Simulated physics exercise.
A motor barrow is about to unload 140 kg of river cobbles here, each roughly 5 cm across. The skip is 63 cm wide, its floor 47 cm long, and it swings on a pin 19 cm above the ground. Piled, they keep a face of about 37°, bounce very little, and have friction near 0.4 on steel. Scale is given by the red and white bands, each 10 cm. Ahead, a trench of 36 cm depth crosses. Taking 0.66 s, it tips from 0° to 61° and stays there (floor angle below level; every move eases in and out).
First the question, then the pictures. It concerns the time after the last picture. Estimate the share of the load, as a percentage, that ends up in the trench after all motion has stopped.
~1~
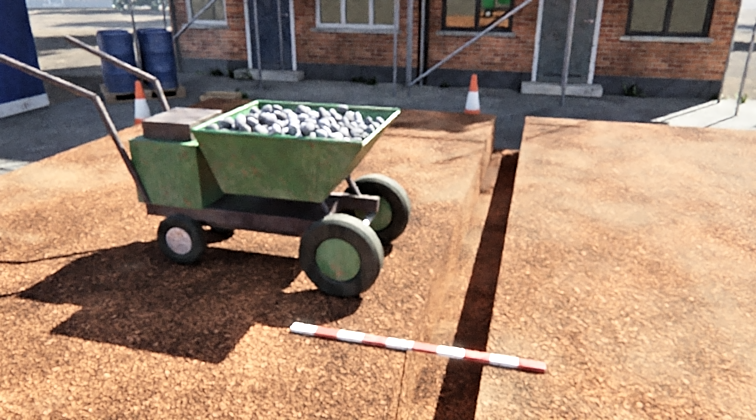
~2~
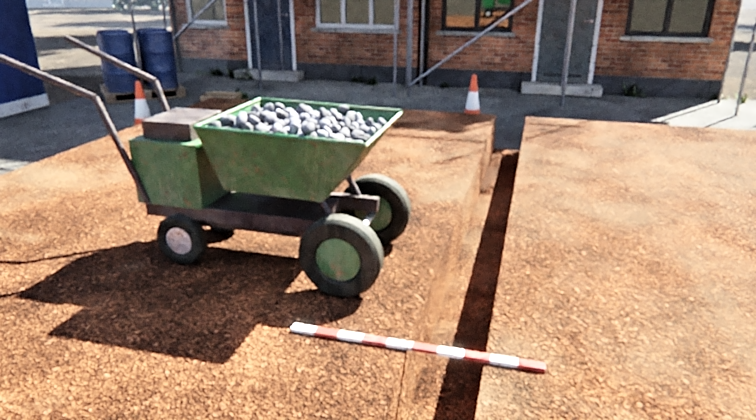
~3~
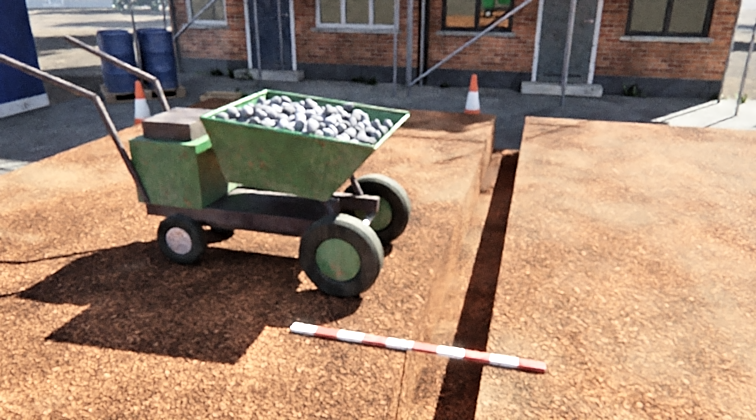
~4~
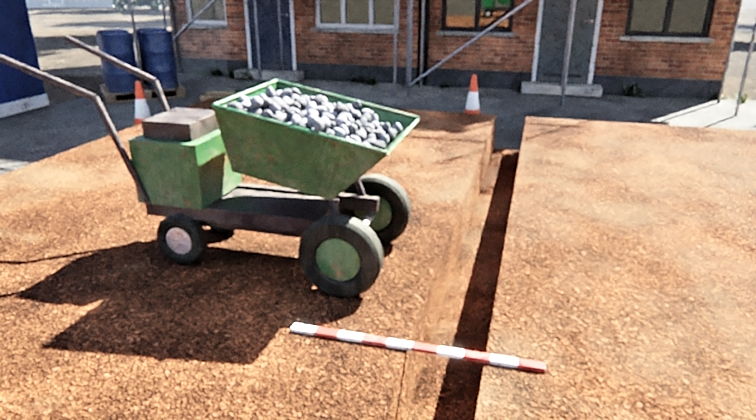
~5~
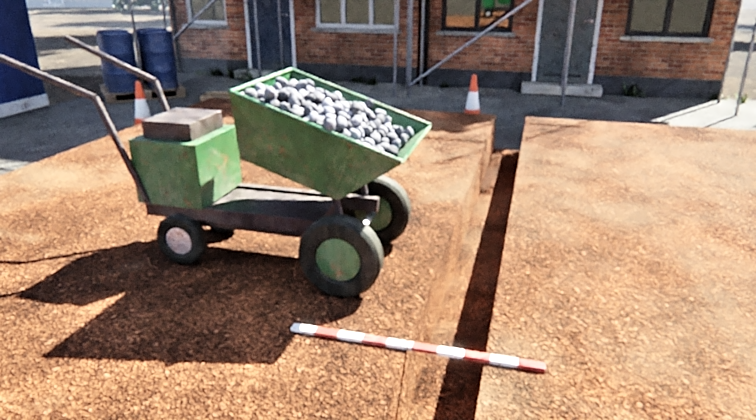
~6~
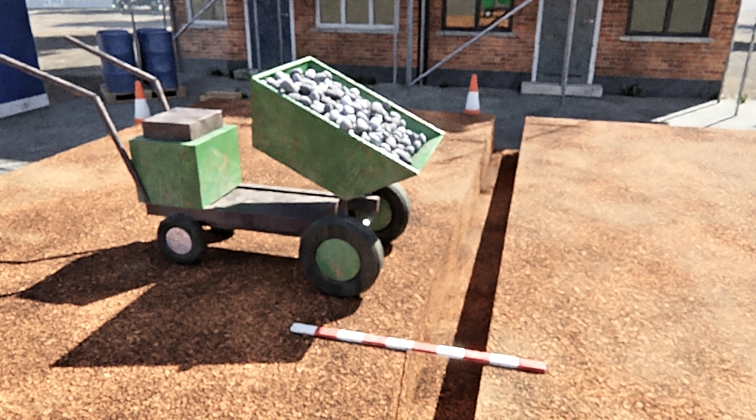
Roughly 27 per cent of the load ends up there.
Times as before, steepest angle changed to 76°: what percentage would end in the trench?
With that change, near 25 per cent.
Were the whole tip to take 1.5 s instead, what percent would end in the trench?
I'd put it at some 40 in a hundred.
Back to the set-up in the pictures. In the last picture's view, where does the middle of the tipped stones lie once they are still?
I'd put it close to (534, 284).
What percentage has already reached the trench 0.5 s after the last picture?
About 5 per cent by then.
Then, 0.2 s after the last picture the floor is at 52°, 100 % in the skip; the foremost stones are at (445, 190).
Then, 0.5 s after the last picture the floor is at 61°, 84 % in the skip, 7 % in the trench, 9 % past the trench; the foremost stones are at (532, 252).
Then, 0.8 s after the last picture the floor is at 61°, 45 % in the skip, 7 % in the trench, 48 % past the trench; the foremost stones are at (684, 308).
Then, 2.8 s after the last picture the floor is at 61°, 23 % in the skip, 27 % in the trench, 50 % past the trench; the foremost stones are past the picture's edge.
